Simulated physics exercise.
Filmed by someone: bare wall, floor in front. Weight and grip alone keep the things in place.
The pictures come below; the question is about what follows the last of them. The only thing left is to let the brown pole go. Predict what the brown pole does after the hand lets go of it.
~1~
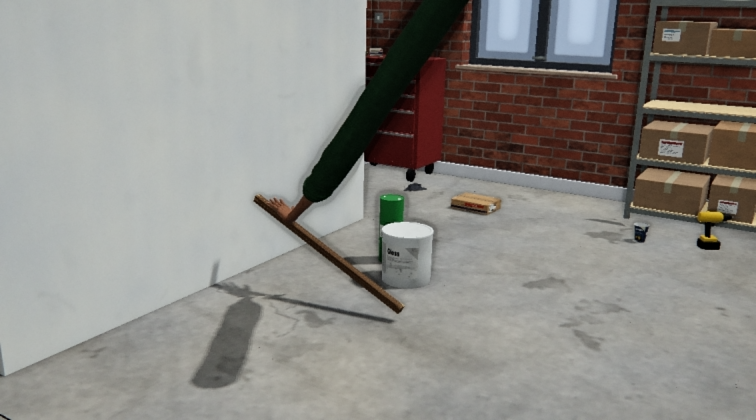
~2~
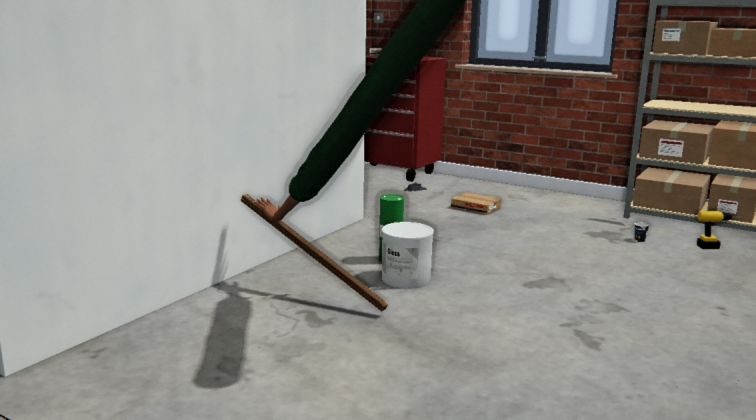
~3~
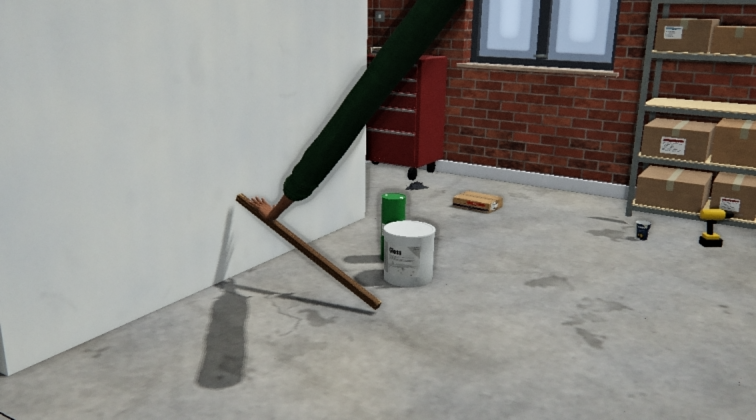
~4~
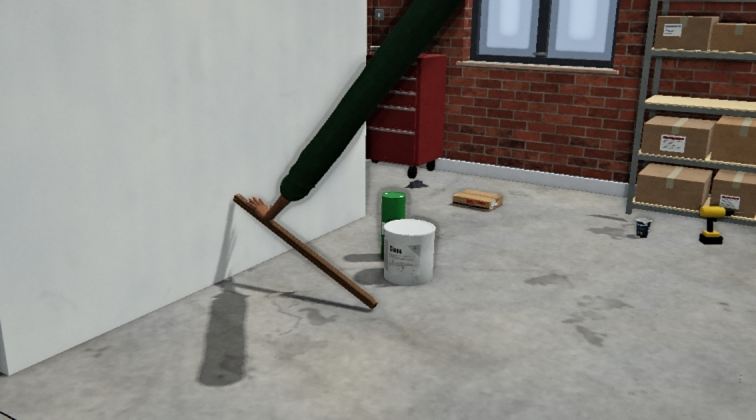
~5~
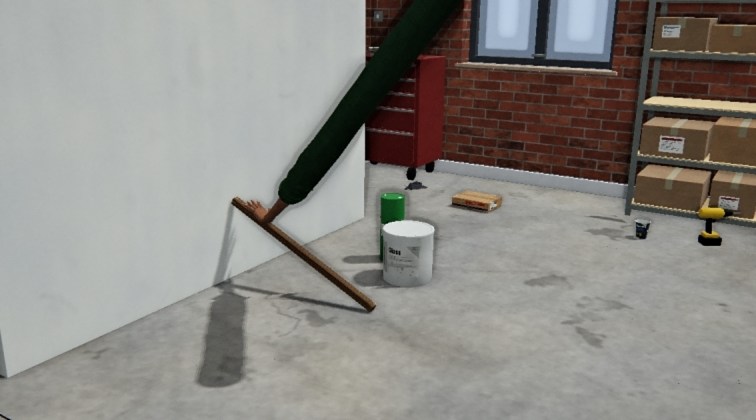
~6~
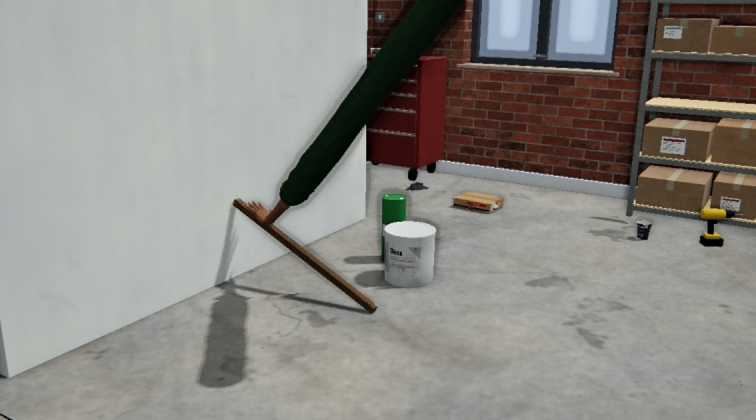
Most likely it ends up lower.
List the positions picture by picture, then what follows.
The first frame shows not yet at the wall; brown pole (325, 251); white pail (407, 255).
The second frame shows not yet at the wall; brown pole (311, 250); white pail (407, 255).
The third frame shows not yet at the wall; brown pole (305, 249); white pail (409, 253).
The fourth frame shows not yet at the wall; brown pole (302, 249); white pail (409, 252).
The fifth frame shows leant on the wall, still held; brown pole (301, 252); white pail (408, 253).
The sixth frame shows leant on the wall, still held; brown pole (302, 253); white pail (409, 254).
Then, 0.30 s past the last view, brown pole 14° lower than it was left near (307, 274).
Then, 0.40 s past the last view, brown pole 25° lower than it was left near (311, 291).
Then, 0.50 s past the last view, brown pole 24° lower than it was left near (311, 289).
Finally, moved from the start, brown pole; the other 2 still in place. Final places as the last picture's camera would see them, brown pole near (311, 292). The pole gives way.
